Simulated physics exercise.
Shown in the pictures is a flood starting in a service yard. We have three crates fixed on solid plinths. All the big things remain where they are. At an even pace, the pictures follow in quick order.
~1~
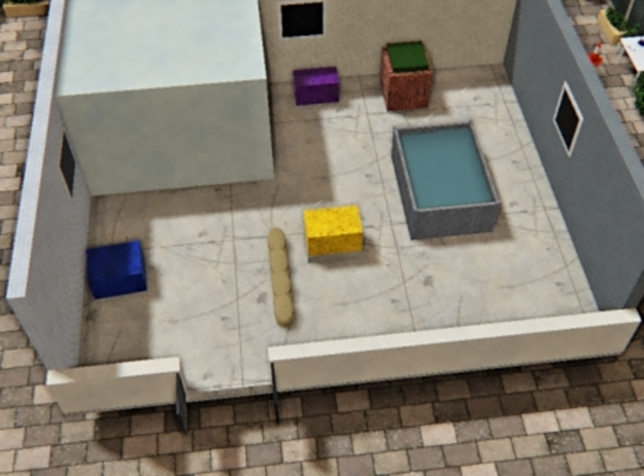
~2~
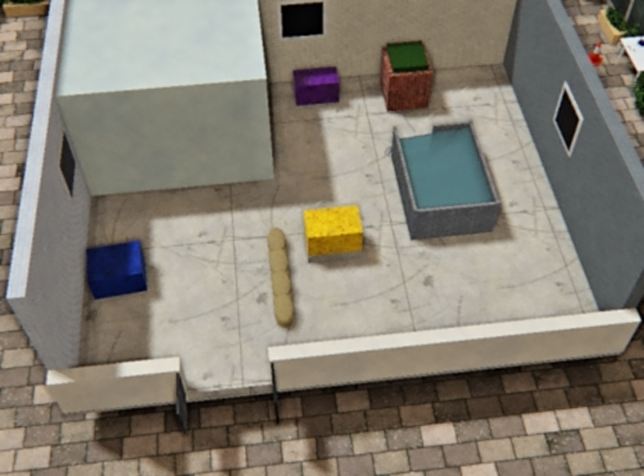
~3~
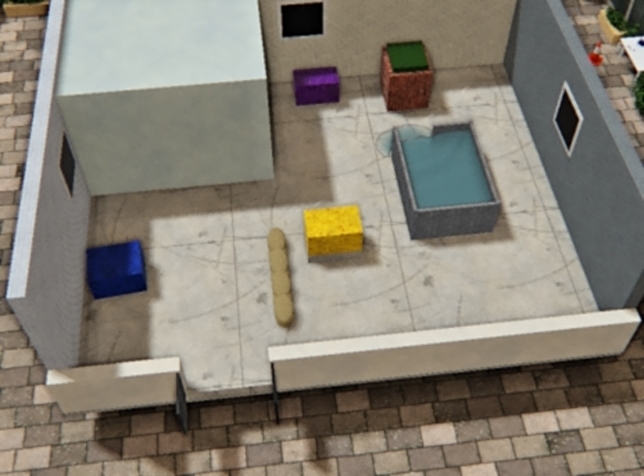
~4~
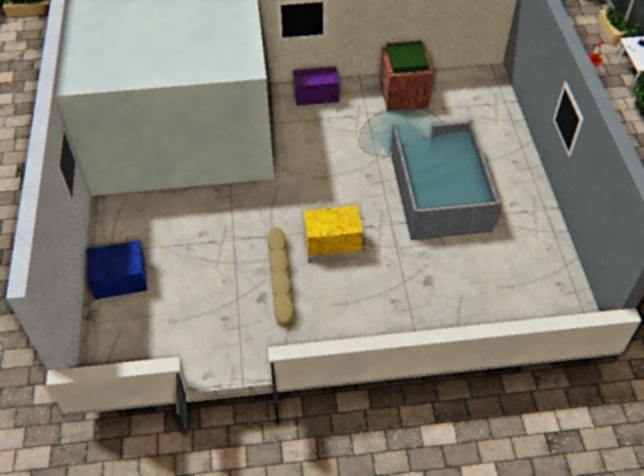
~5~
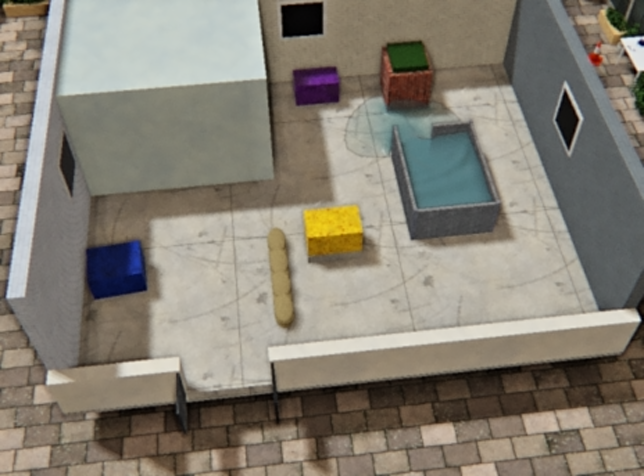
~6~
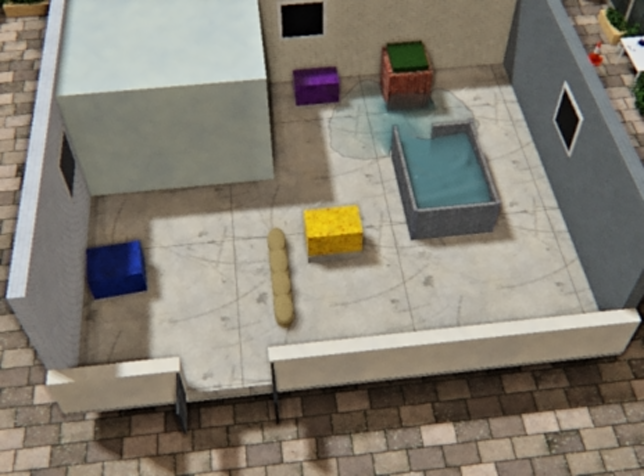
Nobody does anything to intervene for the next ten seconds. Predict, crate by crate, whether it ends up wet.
The blue crate ends up dry; the purple crate ends up wet; the yellow crate ends up dry.
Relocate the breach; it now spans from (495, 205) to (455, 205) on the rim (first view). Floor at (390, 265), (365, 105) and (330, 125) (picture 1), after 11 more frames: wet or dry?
Those three come out moisture-free, moisture-free and moisture-free, one after another.
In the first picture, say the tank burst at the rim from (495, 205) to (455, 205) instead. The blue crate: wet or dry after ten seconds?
Blue crate: Overtopped.
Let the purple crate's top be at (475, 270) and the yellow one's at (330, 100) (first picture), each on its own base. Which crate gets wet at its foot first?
One in yellow.
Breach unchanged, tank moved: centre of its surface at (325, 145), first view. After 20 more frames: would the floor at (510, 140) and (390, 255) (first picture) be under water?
The first spot is wetted, while the second is not reached.
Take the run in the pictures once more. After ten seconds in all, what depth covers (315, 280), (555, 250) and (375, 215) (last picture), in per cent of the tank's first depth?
About 2, 6, 8 %.
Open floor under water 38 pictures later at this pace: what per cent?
Estimate: Some 55 in a hundred.
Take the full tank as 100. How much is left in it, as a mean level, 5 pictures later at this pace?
Near 70 in a hundred.
A moment on, water covers 15 % of the floor; the blue crate not reached, the purple crate water round its plinth, the yellow crate not reached.
Next, water covers 20 % of the floor; the blue crate not reached, the purple crate water round its plinth, the yellow crate not reached.
Then, water covers 35 % of the floor; the blue crate not reached, the purple crate water round its plinth, the yellow crate water round its plinth.
Later, water covers 55 % of the floor; the blue crate not reached, the purple crate water round its plinth, the yellow crate water round its plinth.
In the end, water covers 75 % of the floor; the blue crate stayed above the water, the purple crate was topped, the yellow crate stayed above the water.
